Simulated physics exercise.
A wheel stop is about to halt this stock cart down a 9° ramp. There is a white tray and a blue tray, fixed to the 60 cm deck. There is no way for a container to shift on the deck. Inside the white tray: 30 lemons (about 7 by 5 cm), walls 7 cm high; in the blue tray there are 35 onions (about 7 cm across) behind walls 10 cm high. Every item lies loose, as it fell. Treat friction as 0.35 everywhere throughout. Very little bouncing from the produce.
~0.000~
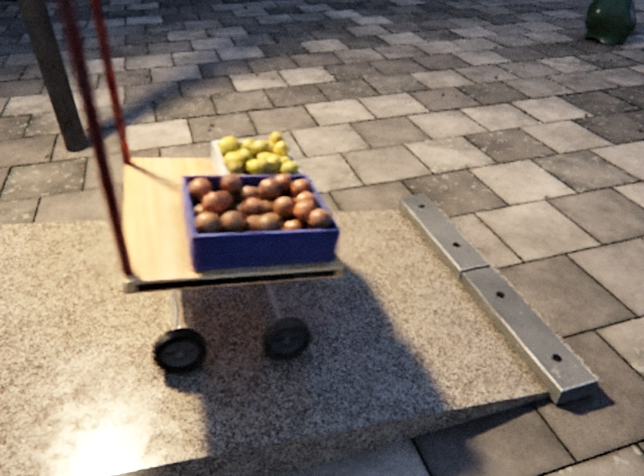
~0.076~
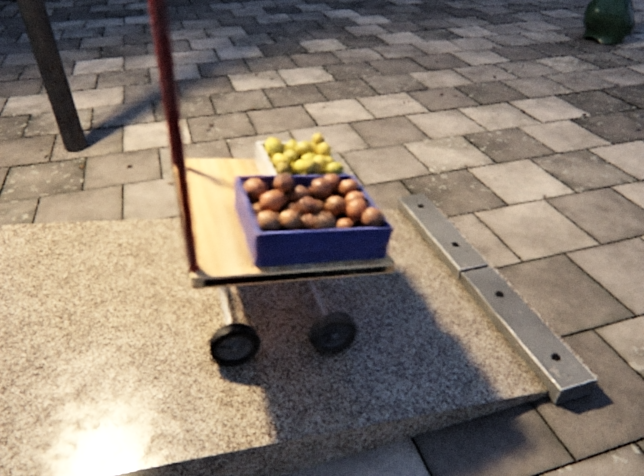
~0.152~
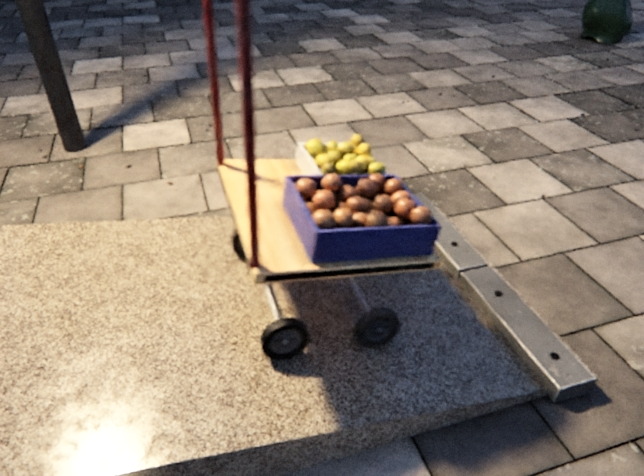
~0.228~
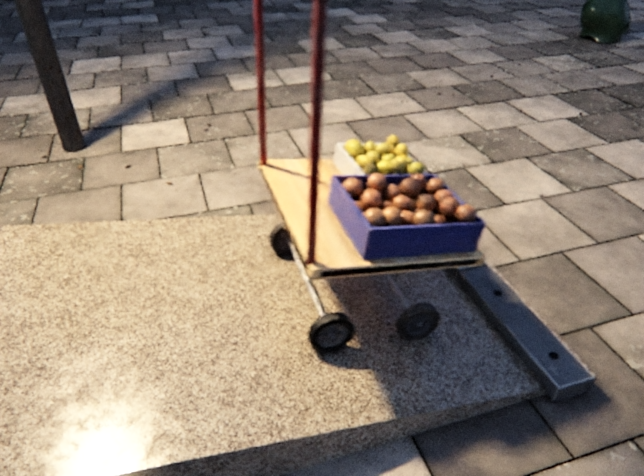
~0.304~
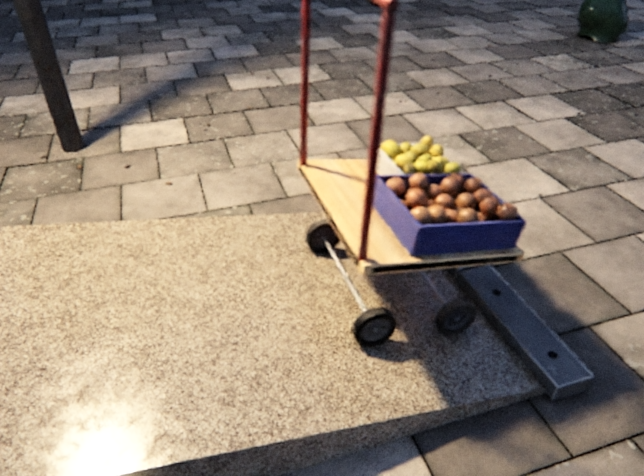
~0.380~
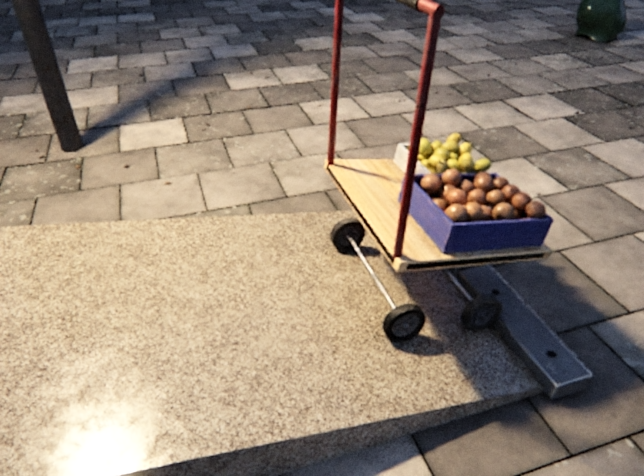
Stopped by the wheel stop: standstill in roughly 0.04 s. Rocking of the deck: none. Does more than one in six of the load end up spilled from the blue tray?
My guess is the loss stays within a sixth.
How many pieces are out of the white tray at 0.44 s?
Roughly, out by then: White tray 4.
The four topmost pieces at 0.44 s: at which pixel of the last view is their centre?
About (445, 154).
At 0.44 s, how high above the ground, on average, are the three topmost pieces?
On average roughly 62 centimetres up.
After 0.44 s, 4 of 30 out of the white tray and 0 of 35 out of the blue tray.
After 0.56 s, 8 of 30 out of the white tray and 1 of 35 out of the blue tray.
After 0.79 s, 10 of 30 out of the white tray and 2 of 35 out of the blue tray.
When it is over (at 1.29 s), 10 of 30 out of the white tray and 2 of 35 out of the blue tray. Asked share, 2 of 35, 6 per cent.
